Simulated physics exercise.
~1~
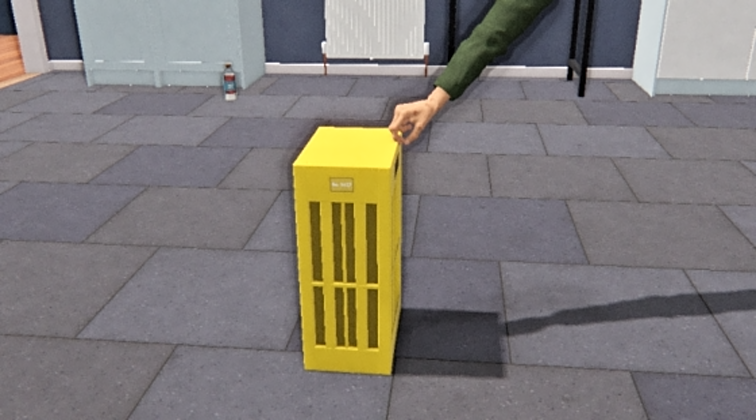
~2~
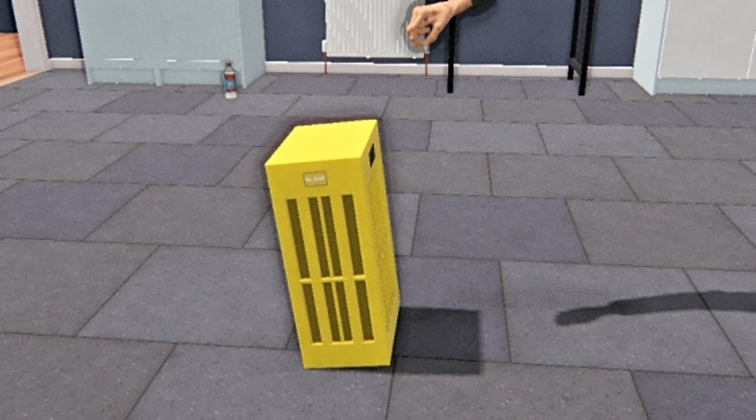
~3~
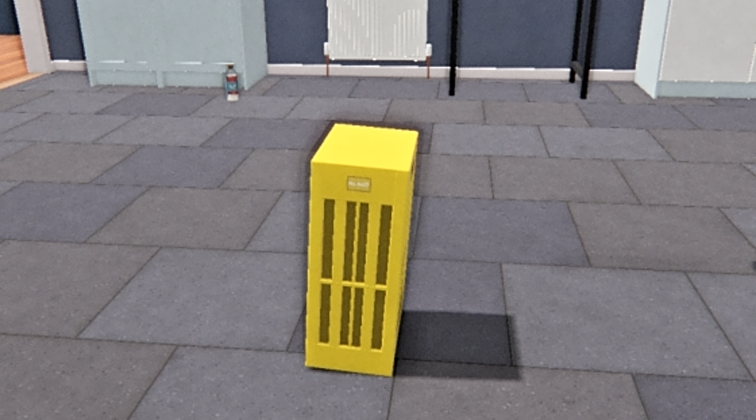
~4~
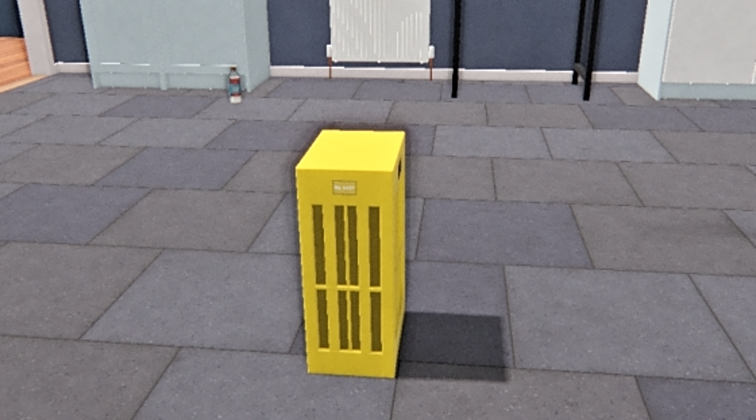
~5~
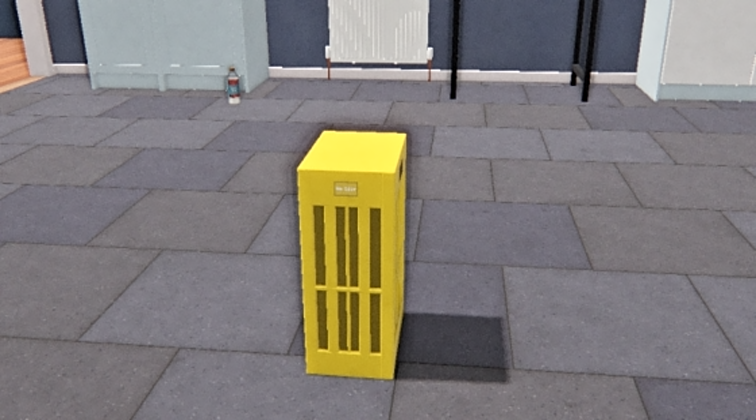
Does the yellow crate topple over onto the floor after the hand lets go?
No, the yellow crate rocks a little and comes back to rest upright on its base.
